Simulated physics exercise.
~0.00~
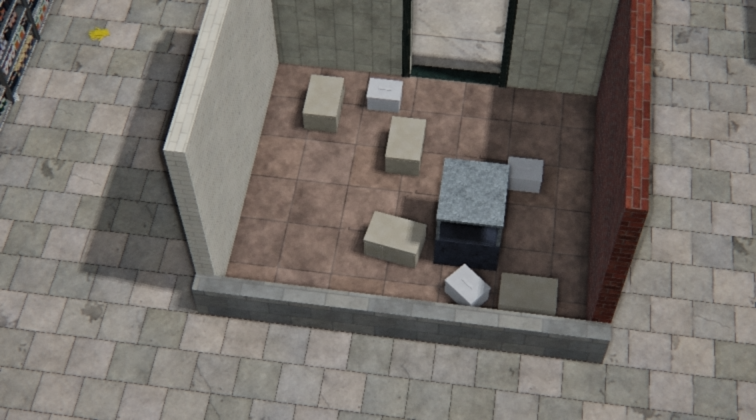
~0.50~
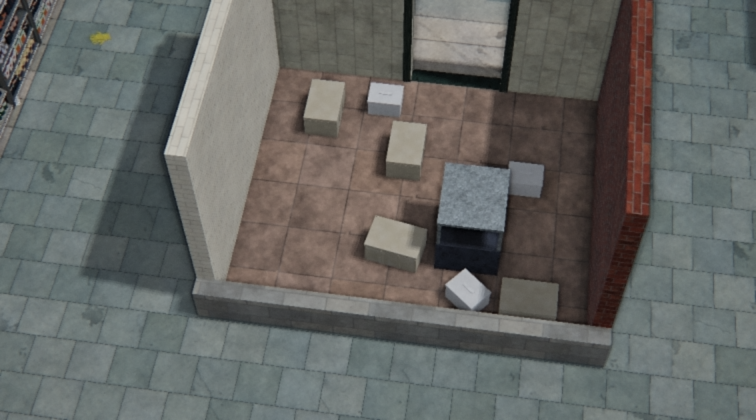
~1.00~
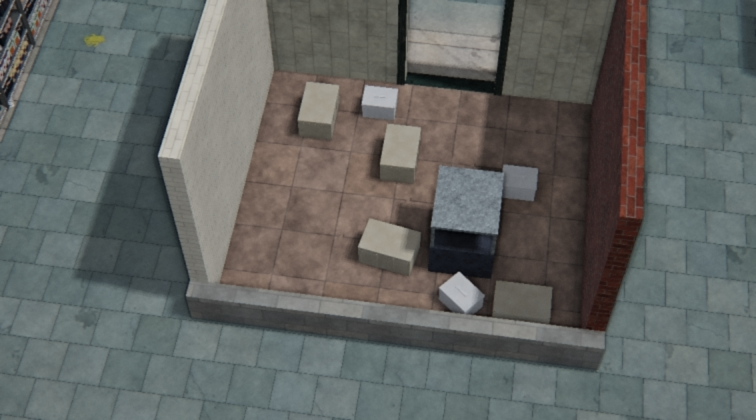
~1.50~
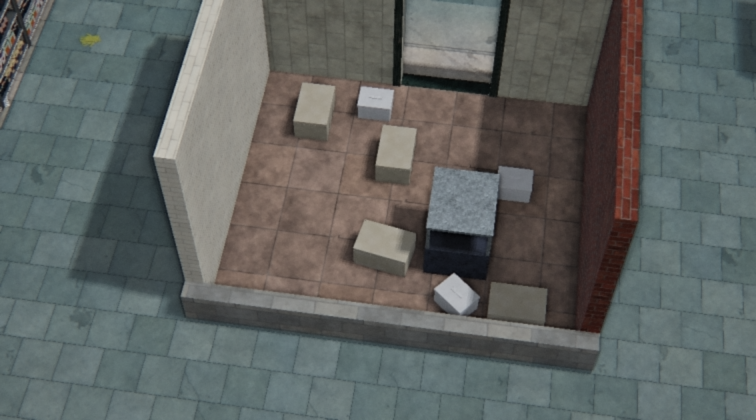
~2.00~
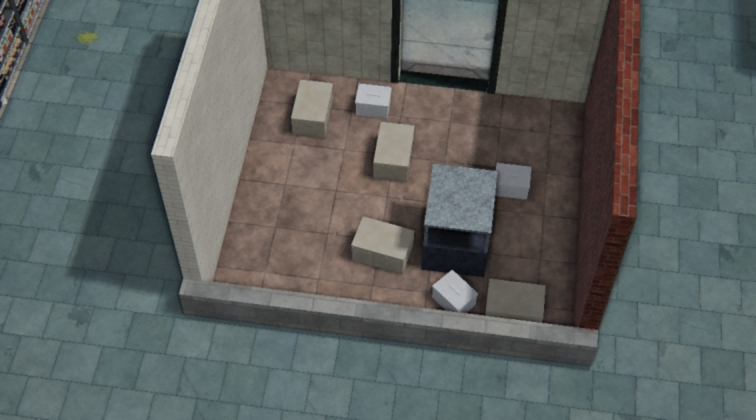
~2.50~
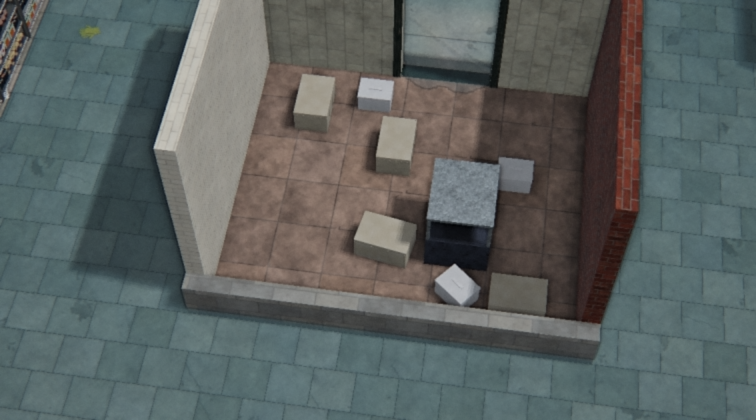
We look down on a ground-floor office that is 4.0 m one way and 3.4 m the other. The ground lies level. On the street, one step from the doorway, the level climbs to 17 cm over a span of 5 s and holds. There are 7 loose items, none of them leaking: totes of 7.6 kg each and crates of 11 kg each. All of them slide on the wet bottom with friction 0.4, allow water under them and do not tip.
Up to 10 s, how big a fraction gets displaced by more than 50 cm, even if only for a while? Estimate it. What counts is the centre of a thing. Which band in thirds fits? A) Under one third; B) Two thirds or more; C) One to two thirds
C, one to two thirds.
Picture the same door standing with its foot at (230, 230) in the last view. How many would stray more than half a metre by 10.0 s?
That would give 4.
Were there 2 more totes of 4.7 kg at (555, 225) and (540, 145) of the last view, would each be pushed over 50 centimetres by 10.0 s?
Well, the first one tops the mark, and the second stays under the mark.
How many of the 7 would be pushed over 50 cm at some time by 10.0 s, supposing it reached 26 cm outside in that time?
5.
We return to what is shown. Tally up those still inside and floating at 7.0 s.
1.
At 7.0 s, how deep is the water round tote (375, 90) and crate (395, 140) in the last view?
Depth approx. 3 cm / 4 cm.
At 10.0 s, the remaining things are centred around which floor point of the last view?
(390, 228).
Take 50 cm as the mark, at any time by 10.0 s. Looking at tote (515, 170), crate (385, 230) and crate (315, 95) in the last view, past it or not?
One by one in that order: Above; above; below.
After 3.5 s 0 of 7 are over 50 cm from their spots; 0 afloat.
After 4.5 s 0 of 7 are over 50 cm from their spots; 0 afloat.
After 7.0 s 2 of 7 are over 50 cm from their spots; 1 afloat.
After 10.0 s 3 of 7 are over 50 cm from their spots, and 3 have been at some point; 5 afloat.
